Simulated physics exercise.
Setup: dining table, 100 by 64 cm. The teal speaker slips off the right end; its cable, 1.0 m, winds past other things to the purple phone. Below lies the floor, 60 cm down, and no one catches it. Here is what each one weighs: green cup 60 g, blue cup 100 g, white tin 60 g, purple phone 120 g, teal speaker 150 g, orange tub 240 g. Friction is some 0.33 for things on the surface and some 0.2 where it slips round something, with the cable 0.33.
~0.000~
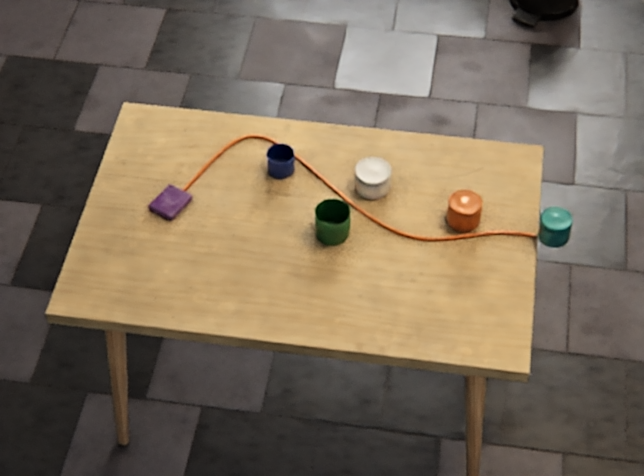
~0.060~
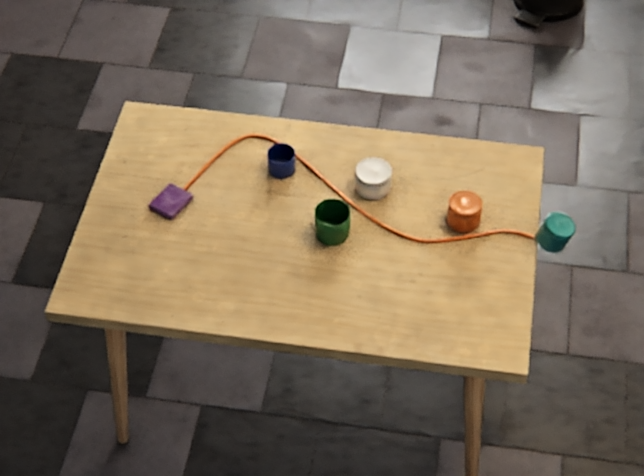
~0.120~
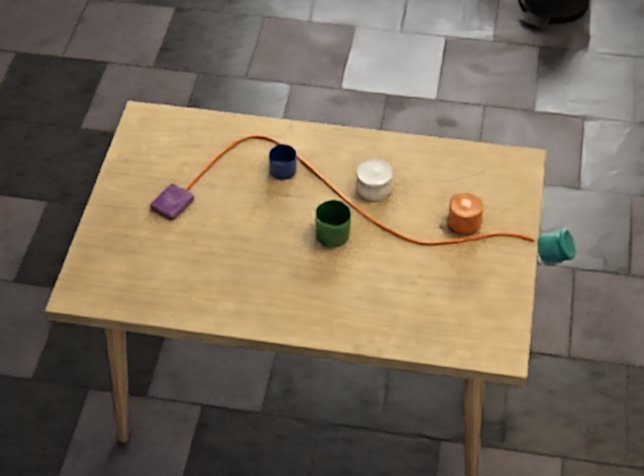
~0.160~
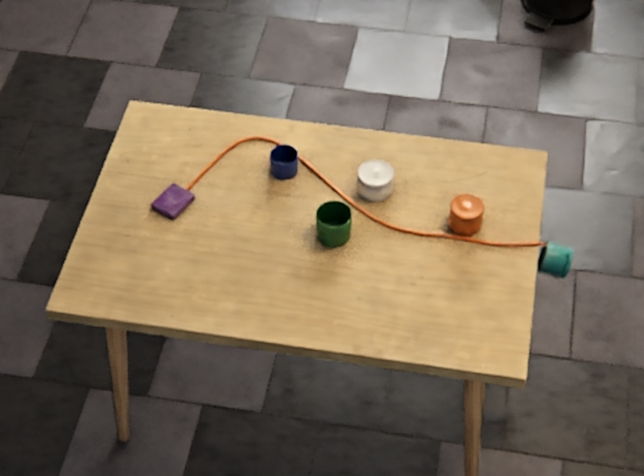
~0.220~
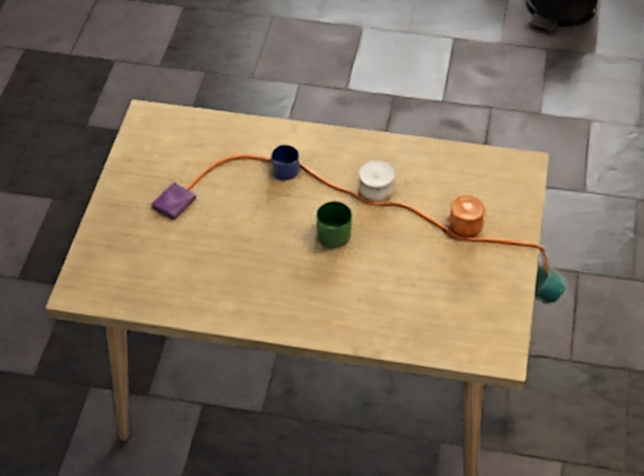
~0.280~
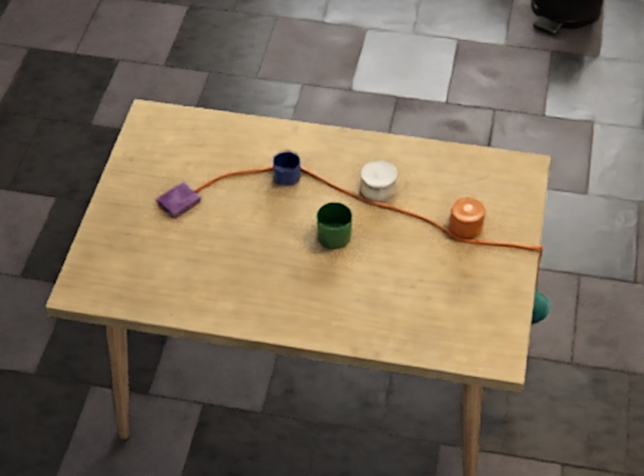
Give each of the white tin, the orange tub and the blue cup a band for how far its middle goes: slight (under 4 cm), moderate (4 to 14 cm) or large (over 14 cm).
Bands given - white tin: Slight; orange tub: Slight; blue cup: Large.
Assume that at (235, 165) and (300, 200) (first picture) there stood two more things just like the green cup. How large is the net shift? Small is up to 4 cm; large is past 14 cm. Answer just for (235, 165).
Net shift there: A lot.
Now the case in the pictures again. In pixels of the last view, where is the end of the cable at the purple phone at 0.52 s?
Roughly (248, 195).
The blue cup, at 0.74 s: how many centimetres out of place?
At that moment the blue cup has gone 20 cm from the start.
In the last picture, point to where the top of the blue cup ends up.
Near (286, 214).
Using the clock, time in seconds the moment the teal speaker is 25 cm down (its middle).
It gets there at roughly 0.38 s.
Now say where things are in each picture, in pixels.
White tin (373, 170); orange tub (466, 201); blue cup (280, 153); cable runs through (492, 233) (405, 234) (334, 188) (211, 161), in the first picture.
Teal speaker (558, 223); cable runs through (490, 233) (334, 188) (212, 160), in the second picture.
Teal speaker (557, 247); cable runs through (491, 235) (335, 190) (214, 161), in the third picture.
Teal speaker (555, 260); cable runs through (502, 244) (338, 191) (215, 161), in the fourth picture.
Teal speaker (545, 285); cable runs through (534, 245) (220, 162), in the fifth picture.
White tin (379, 173); orange tub (468, 209); blue cup (287, 161); cable runs through (315, 175) (237, 173), in the sixth picture.
After 0.5 s, the cable's tail end at (248, 195); blue cup 15 cm off its start, purple phone 12 cm off its start, teal speaker over the edge.
After 0.7 s, the cable's tail end at (301, 204); blue cup 18 cm off its start, purple phone 24 cm off its start, teal speaker over the edge.
After 1.0 s, the cable's tail end at (357, 212); blue cup 18 cm off its start at (286, 214), purple phone 37 cm off its start at (339, 205), teal speaker over the edge.
After 1.2 s, the cable's tail end at (363, 213); blue cup 18 cm off its start, purple phone 38 cm off its start, teal speaker over the edge.
After 2.4 s, the cable's tail end at (363, 213); blue cup 18 cm off its start at (286, 214), white tin 1 cm off its start at (380, 173), orange tub 0 cm off its start at (468, 209), purple phone 38 cm off its start at (344, 206).
